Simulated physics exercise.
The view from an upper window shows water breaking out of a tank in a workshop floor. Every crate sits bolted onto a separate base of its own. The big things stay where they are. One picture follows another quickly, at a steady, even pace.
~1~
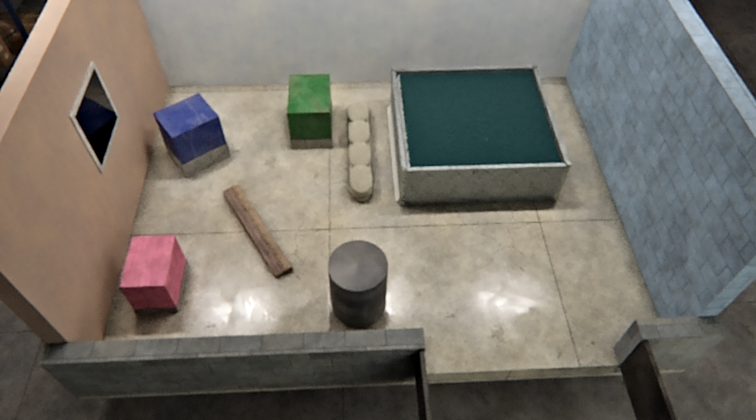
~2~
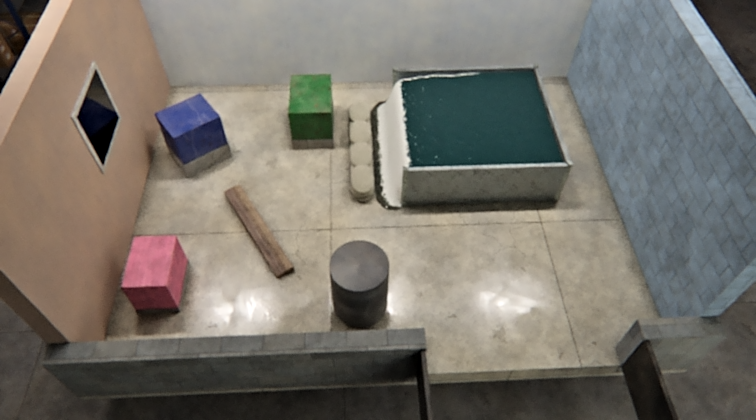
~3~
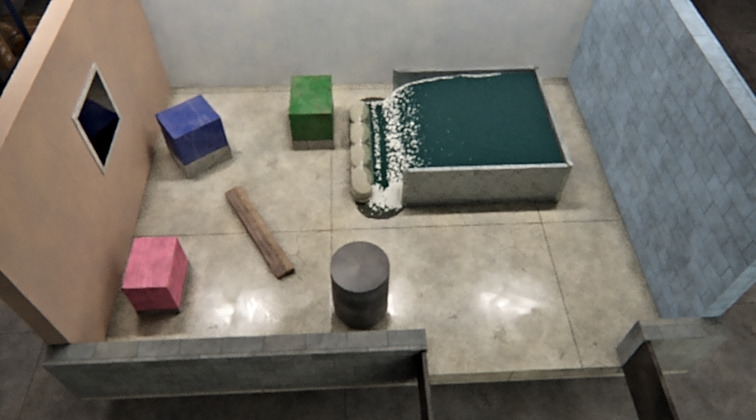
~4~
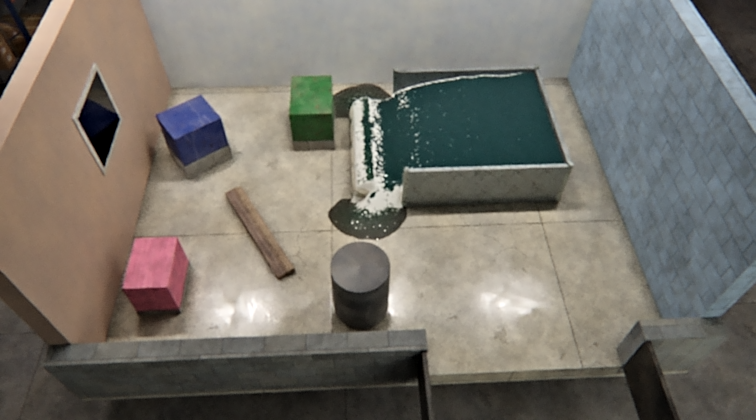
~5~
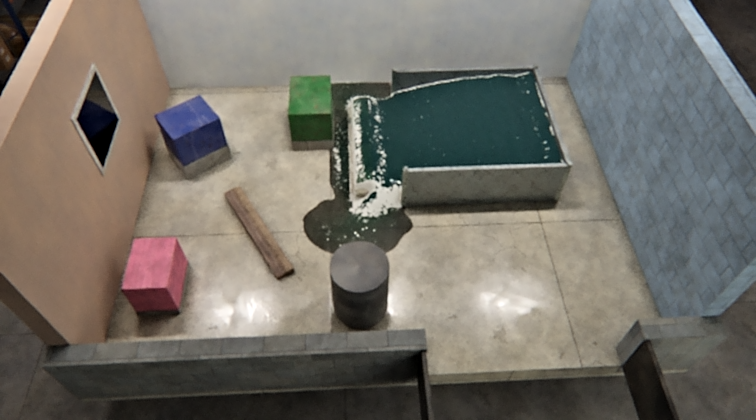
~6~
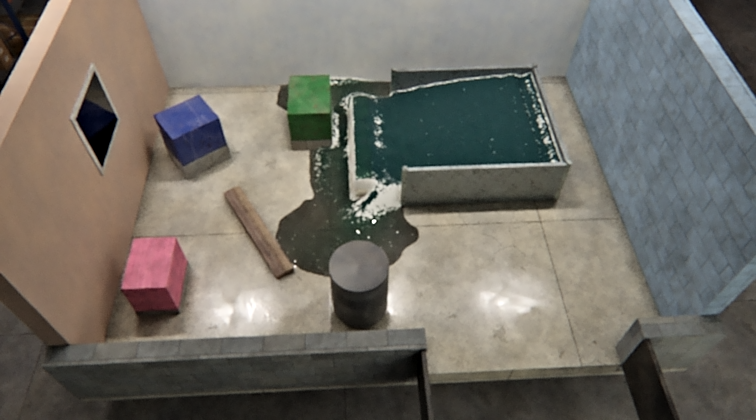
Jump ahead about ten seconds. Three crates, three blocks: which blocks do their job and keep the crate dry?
As I see it, green crate: Becomes wet; blue crate: Remains dry; pink crate: Becomes wet.
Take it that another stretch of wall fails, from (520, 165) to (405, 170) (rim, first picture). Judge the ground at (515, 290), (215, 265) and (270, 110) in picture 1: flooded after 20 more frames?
Going through them in turn: Reached by the flood, then reached by the flood, then still unsoaked.
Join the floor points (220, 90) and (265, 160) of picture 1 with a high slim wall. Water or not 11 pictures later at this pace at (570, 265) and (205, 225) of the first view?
As listed: No water, flooded.
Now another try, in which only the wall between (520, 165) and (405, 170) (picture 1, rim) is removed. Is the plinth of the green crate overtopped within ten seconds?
Green: Not flooded.
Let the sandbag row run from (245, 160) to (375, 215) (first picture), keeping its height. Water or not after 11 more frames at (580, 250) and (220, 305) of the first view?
Taking the points in order, the first is not reached and the second is not reached.
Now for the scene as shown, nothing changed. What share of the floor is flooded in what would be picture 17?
My estimate is roughly 60 percent.
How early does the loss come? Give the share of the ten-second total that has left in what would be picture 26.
It comes to around 25 per cent.
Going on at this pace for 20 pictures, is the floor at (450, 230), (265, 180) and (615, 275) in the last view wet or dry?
Going through them in order, I'd call them clear, drenched and clear.
A moment on, water covers 35 % of the floor; the green crate water round its plinth, the blue crate water round its plinth, the pink crate not reached.
Next, water covers 60 % of the floor; the green crate water round its plinth, the blue crate water round its plinth, the pink crate water round its plinth.
Then, water covers 70 % of the floor; the green crate water round its plinth, the blue crate water round its plinth, the pink crate water round its plinth.
Later, water covers 90 % of the floor; the green crate water round its plinth, the blue crate water round its plinth, the pink crate water round its plinth.
In the end, water covers 95 % of the floor; the green crate was topped, the blue crate stayed above the water, the pink crate was topped.
